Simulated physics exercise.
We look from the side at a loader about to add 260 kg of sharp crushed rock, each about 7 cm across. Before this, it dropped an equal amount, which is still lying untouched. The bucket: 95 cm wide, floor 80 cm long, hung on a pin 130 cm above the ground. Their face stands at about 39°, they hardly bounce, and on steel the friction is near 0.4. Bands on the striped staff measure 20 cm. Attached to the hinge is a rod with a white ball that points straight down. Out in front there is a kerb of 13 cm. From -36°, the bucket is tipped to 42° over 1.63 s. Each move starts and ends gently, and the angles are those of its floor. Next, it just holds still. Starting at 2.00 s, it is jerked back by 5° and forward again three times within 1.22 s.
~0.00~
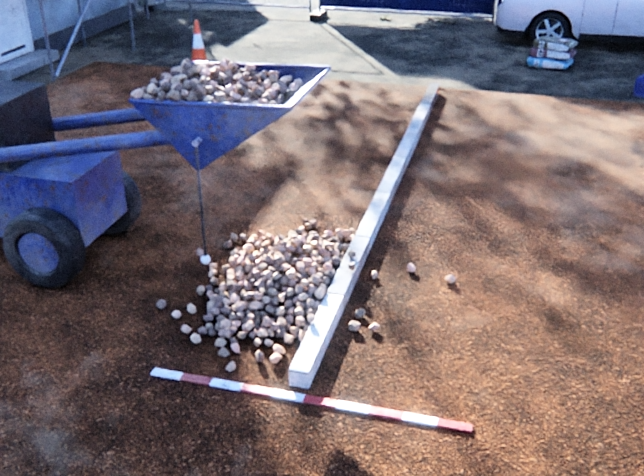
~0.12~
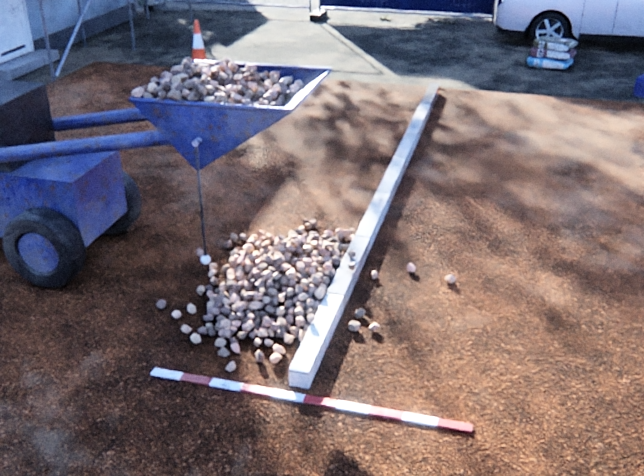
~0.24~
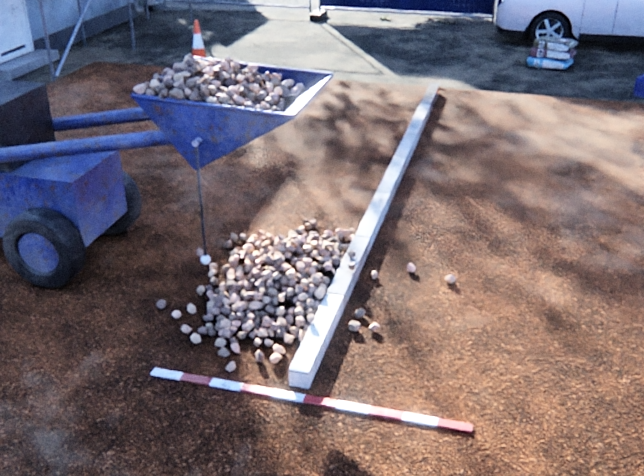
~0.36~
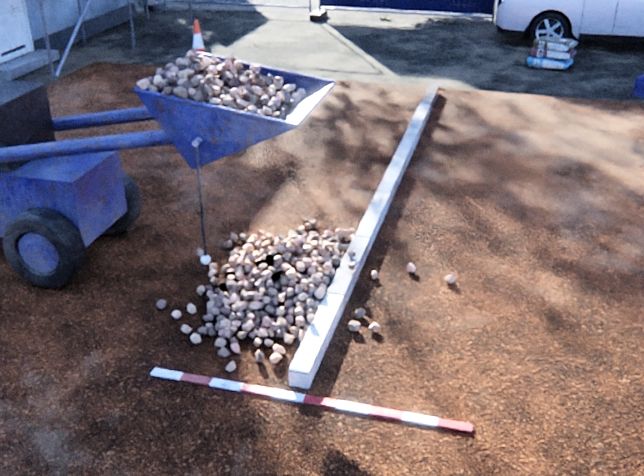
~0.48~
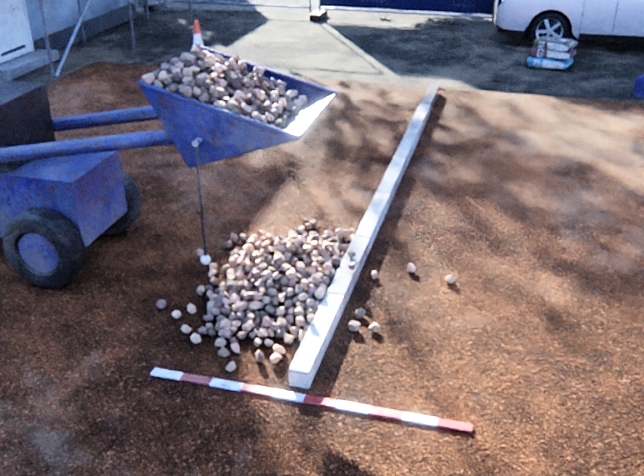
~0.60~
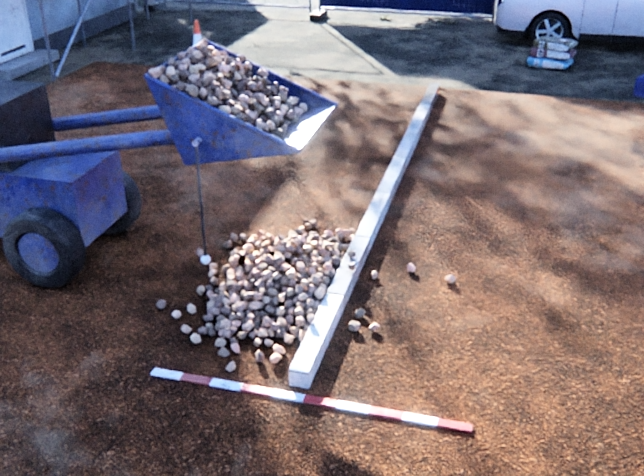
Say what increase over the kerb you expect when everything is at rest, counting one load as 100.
Some 52 per cent is added.
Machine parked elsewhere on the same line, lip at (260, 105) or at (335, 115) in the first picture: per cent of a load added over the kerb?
Roughly 25 and 95 percent, in that order.
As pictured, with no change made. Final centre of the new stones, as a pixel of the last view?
They end up centred around (355, 285).
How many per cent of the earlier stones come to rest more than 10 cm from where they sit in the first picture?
Near 0 per cent, I reckon.
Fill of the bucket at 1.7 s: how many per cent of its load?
Close to 30 per cent of the load.
After 1.2 s the floor is at 30°; in per cent of one load, 99 in the bucket, 100 on this side of the kerb, 1 over the kerb; the foremost stones are at (379, 287).
After 1.7 s the floor is at 42°; in per cent of one load, 30 in the bucket, 163 on this side of the kerb, 7 over the kerb; the foremost stones are at (388, 304).
After 3.7 s the floor is at 42°; in per cent of one load, 0 in the bucket, 147 on this side of the kerb, 54 over the kerb; the foremost stones are at (487, 329).
After 6.2 s the floor is at 42°; in per cent of one load, 0 in the bucket, 147 on this side of the kerb, 54 over the kerb; the foremost stones are at (487, 329). Net gain over the kerb, 52.
